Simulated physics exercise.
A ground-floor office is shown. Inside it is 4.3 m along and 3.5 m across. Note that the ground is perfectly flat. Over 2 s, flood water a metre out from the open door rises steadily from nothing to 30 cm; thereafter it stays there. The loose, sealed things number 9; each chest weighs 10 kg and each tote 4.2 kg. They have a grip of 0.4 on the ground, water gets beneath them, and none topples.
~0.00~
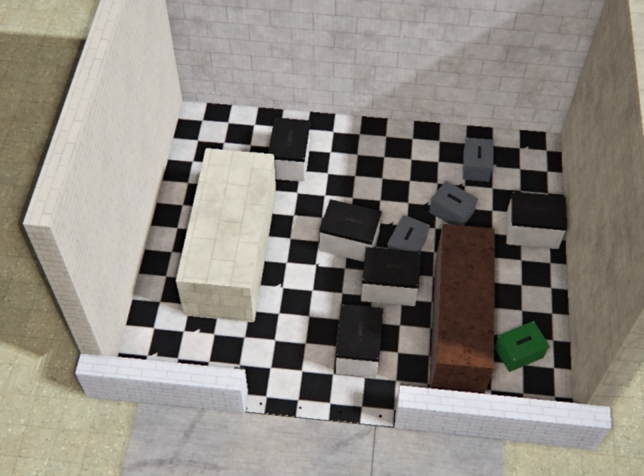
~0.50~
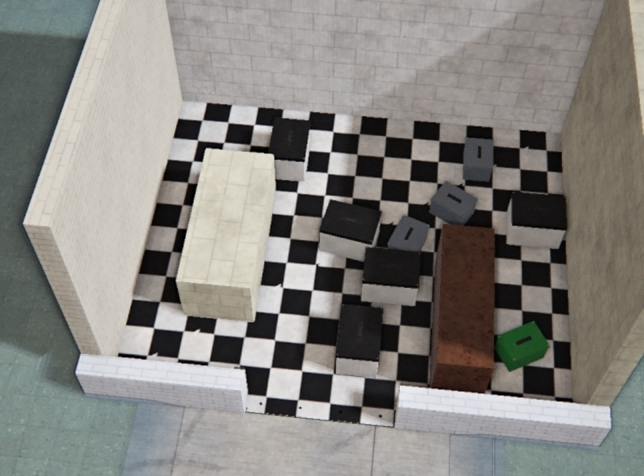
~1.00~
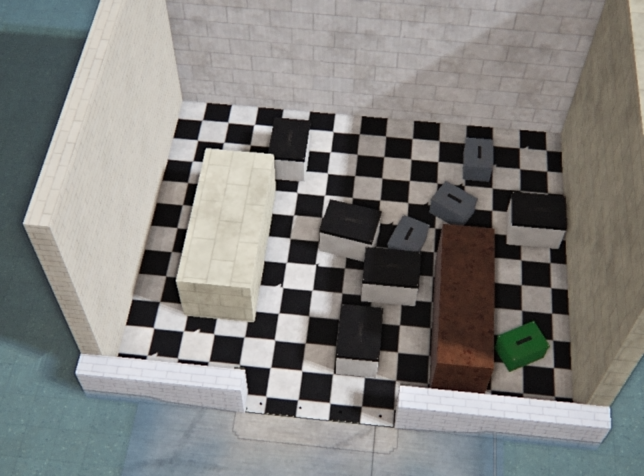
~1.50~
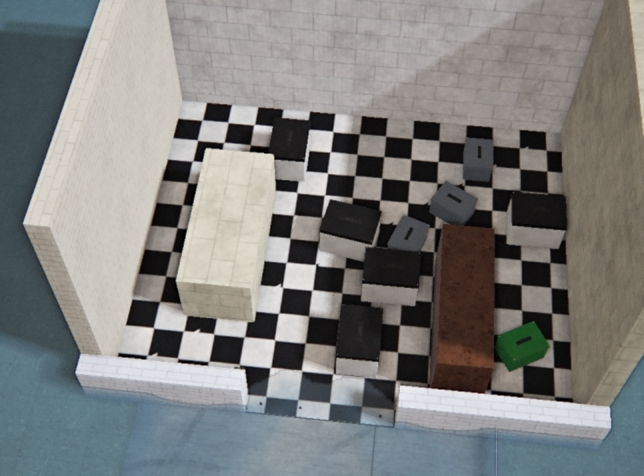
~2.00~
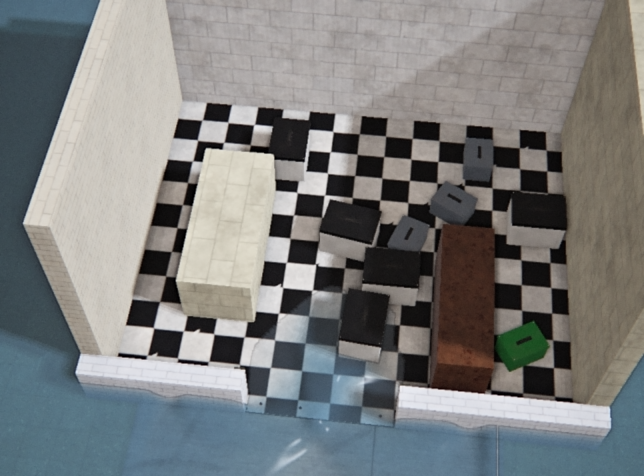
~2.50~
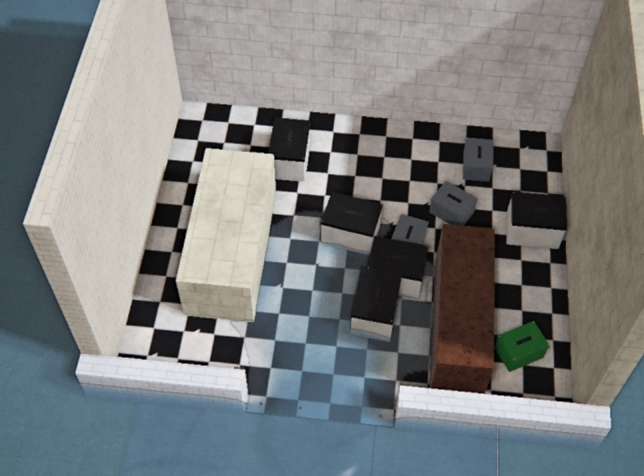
In a ground-floor office with a checkered floor, water spread over the ground outside, then came in through the front gap and pushed a few dark boxes backward while the green tote stayed put.
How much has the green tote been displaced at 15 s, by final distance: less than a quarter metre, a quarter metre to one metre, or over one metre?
Result: A modest shift.
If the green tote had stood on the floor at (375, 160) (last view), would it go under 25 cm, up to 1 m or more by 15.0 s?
Here it heads a good way off.
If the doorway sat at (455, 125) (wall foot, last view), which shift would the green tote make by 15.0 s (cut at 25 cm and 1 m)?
With that change, the green tote makes a small move.
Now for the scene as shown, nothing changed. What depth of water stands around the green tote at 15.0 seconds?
Somewhere close to 28 cm.
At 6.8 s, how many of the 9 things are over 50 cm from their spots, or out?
By that point, 8.
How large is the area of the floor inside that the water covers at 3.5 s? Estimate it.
I'd estimate close to 8.0 m2.
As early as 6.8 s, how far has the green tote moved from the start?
I'd guess some 30 cm by then.
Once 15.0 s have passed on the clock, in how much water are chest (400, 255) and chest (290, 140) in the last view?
Close to 23 and 24 centimetres.
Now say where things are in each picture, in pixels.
In the first picture, the green tote at (524, 341) rests on the ground; water covers 0.0 m2; 0 of 9 have shifted.
In the second picture, the green tote at (524, 341) rests on the ground; water covers 0.0 m2; 0 of 9 have shifted.
In the third picture, the green tote at (524, 341) rests on the ground; water covers 0.0 m2; 0 of 9 have shifted.
In the fourth picture, the green tote at (524, 341) rests on the ground; water covers 0.2 m2; 0 of 9 have shifted.
In the fifth picture, the green tote at (524, 341) rests on the ground; water covers 1.1 m2; 1 of 9 have shifted.
In the sixth picture, the green tote at (524, 341), on the bottom; water covers 2.7 m2; 3 of 9 have shifted.
After 3.5 s the green tote is near (524, 341), 0.0 m from its start, aground; 2 afloat.
After 6.8 s the green tote is near (513, 364), 0.3 m from its start, aground; 8 afloat.
After 11.0 s the green tote is near (512, 382), 0.6 m from its start, afloat; 9 afloat.
After 15.0 s the green tote is near (513, 381), 0.6 m from its start, afloat; 9 afloat.
